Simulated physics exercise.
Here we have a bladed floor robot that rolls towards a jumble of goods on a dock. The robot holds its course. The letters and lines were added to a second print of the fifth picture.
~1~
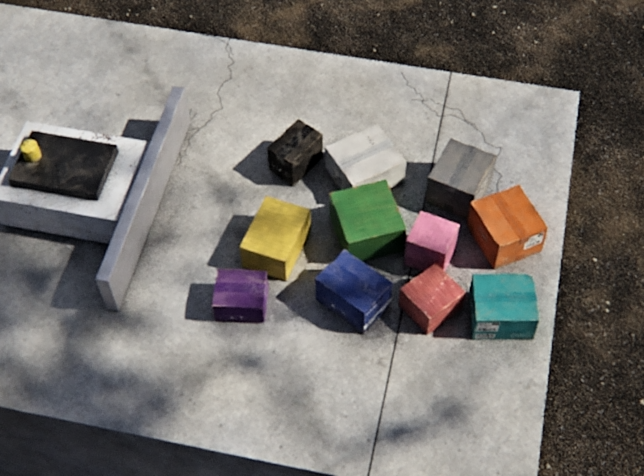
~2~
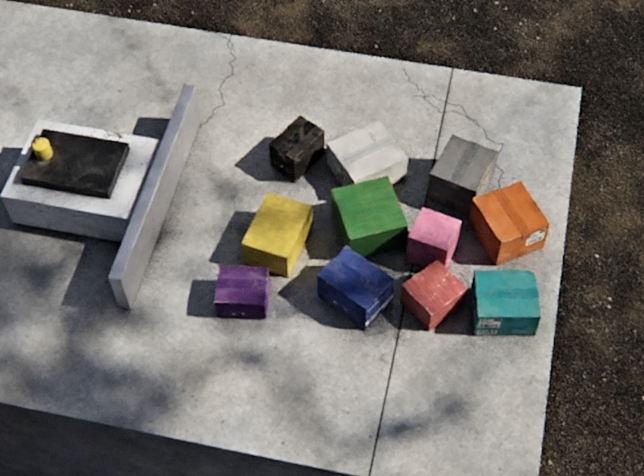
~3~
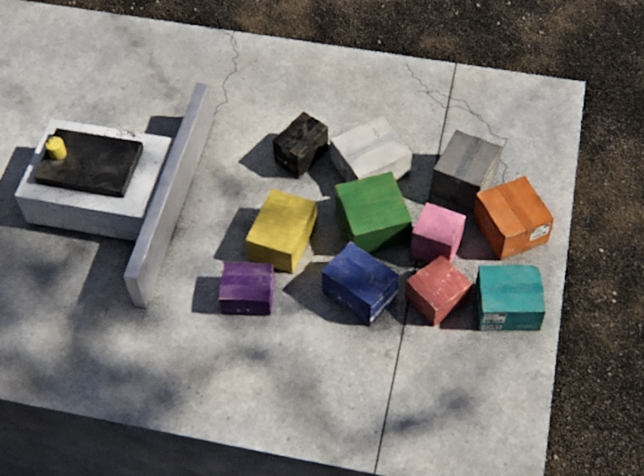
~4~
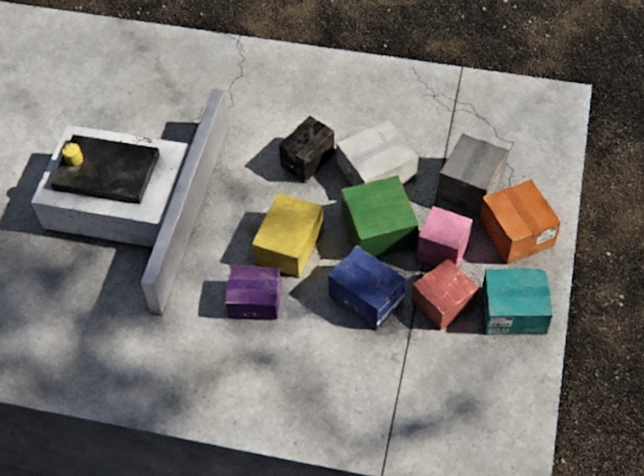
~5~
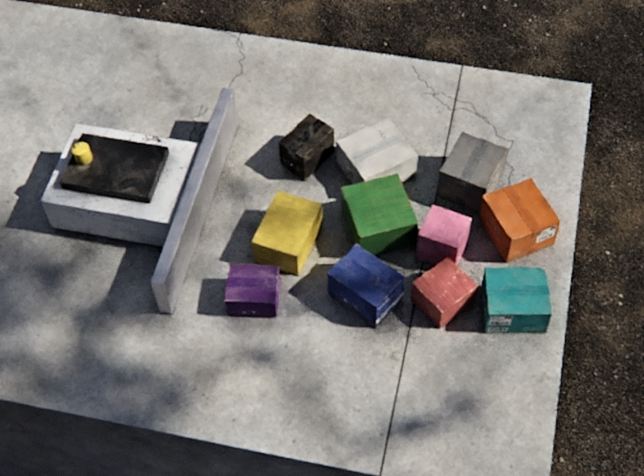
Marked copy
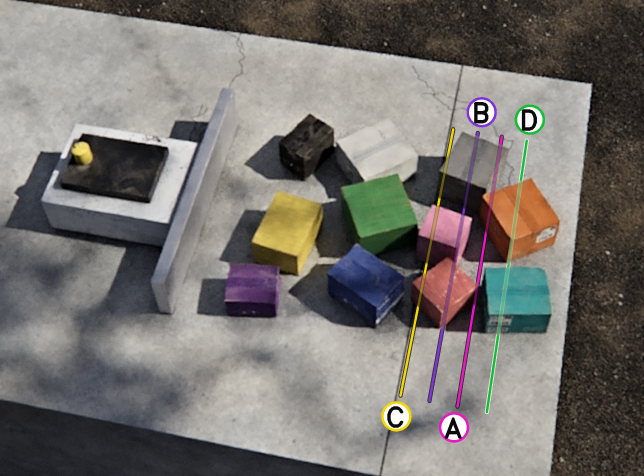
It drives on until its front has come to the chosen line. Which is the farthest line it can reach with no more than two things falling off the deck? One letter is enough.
At C, and not beyond.
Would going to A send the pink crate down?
By then, yes.
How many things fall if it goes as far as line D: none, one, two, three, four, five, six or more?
By then, six or more.
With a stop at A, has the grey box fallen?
Yes.
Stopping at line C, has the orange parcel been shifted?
By then, yes.
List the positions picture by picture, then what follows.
Black parcel (296, 152); orange parcel (507, 227); purple box (241, 296), in the first frame.
Robot (82, 163); white box (367, 161), in the second frame.
Robot (97, 162); grey box (466, 170), in the third frame.
Robot (113, 169); pink crate (444, 240), in the fourth frame.
Robot (122, 167); yellow crate (288, 232); red crate (444, 293); black parcel (307, 147), in the fifth frame.
On the marked copy, A at (482, 260); B at (456, 256); C at (429, 251); D at (508, 265).
With C. Early on, robot (204, 181); purple box (289, 300); black parcel (323, 146).
Further on, robot (285, 195); orange parcel (548, 224); turquoise parcel (537, 302).
At the end, robot (348, 205); orange parcel over the edge; turquoise parcel over the edge; two fallen.
As for the rest, A drops five; B drops four; D drops eight.
